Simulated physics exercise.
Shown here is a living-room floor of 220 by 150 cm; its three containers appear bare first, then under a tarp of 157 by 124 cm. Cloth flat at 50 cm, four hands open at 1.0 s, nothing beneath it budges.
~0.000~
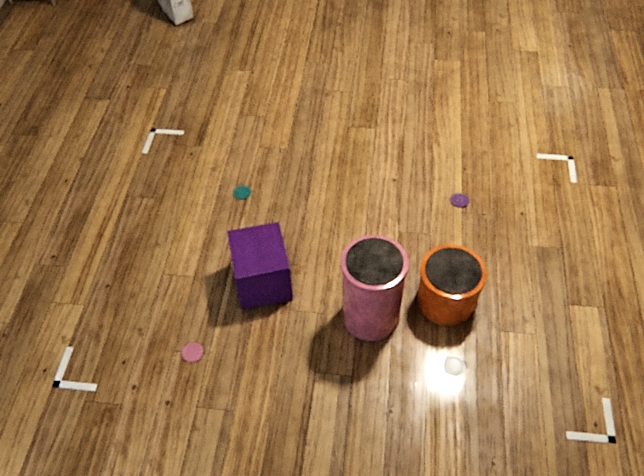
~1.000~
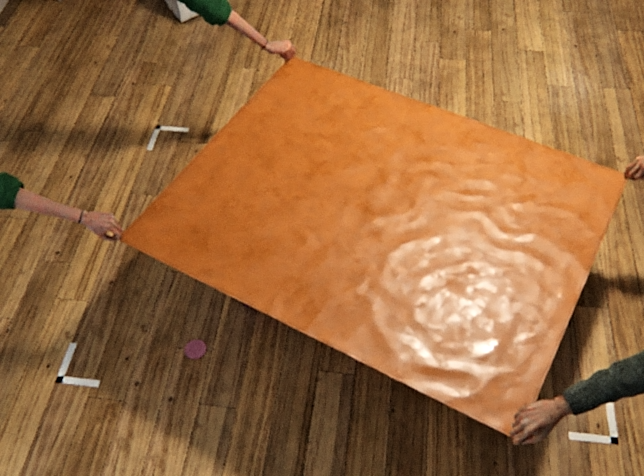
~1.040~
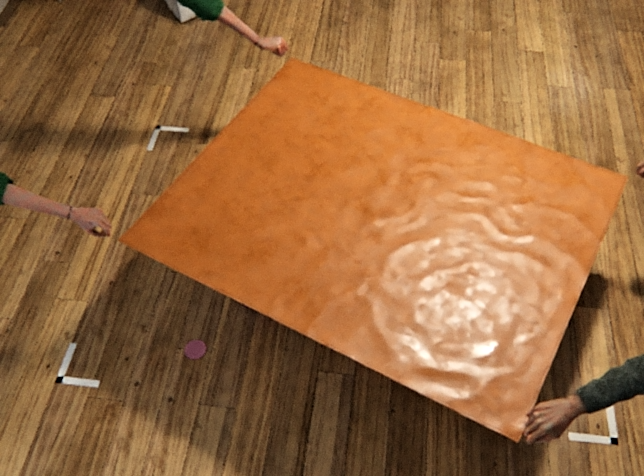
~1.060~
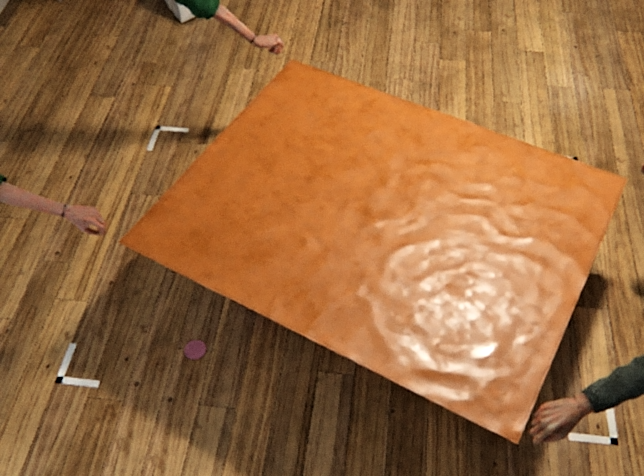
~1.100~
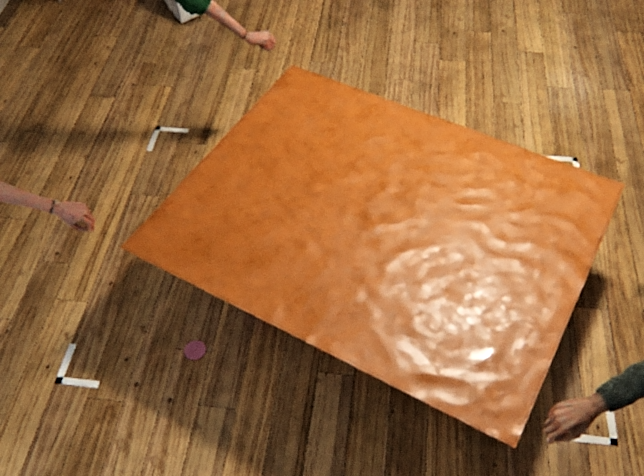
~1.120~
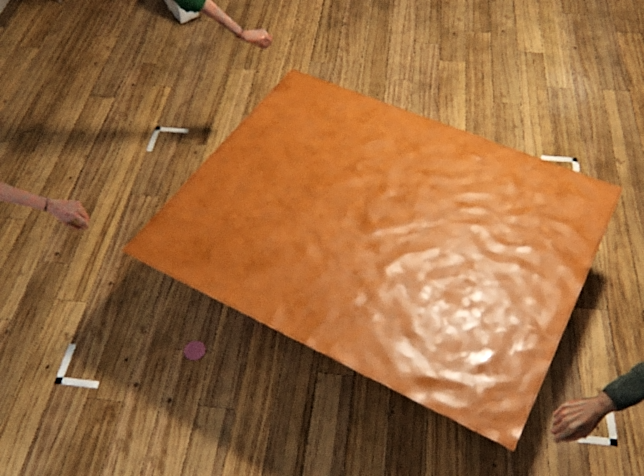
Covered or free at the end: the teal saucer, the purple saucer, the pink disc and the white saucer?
Result: Teal saucer still shows, purple saucer still shows, pink disc remains in the open, white saucer ends under the cloth.
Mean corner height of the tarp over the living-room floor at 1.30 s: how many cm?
Roughly 12 centimetres up.
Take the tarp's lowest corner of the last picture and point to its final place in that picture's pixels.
Around (395, 431).
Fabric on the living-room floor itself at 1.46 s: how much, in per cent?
I'd put it near 20 in a hundred.
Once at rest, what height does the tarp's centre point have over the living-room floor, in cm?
About 34 cm.
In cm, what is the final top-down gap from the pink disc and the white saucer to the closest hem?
Roughly 12 cm, 12 cm.
After 1.3 s, 0 % of it is down, spanning 181 by 166 cm, above white saucer.
After 1.5 s, 20 % of it is down, spanning 163 by 139 cm, above white saucer.
After 1.6 s, 25 % of it is down, spanning 163 by 131 cm, above white saucer.
After 1.8 s, 25 % of it is down, spanning 163 by 131 cm, above white saucer.
After 3.3 s, 25 % of it is down, spanning 163 by 132 cm, above white saucer.
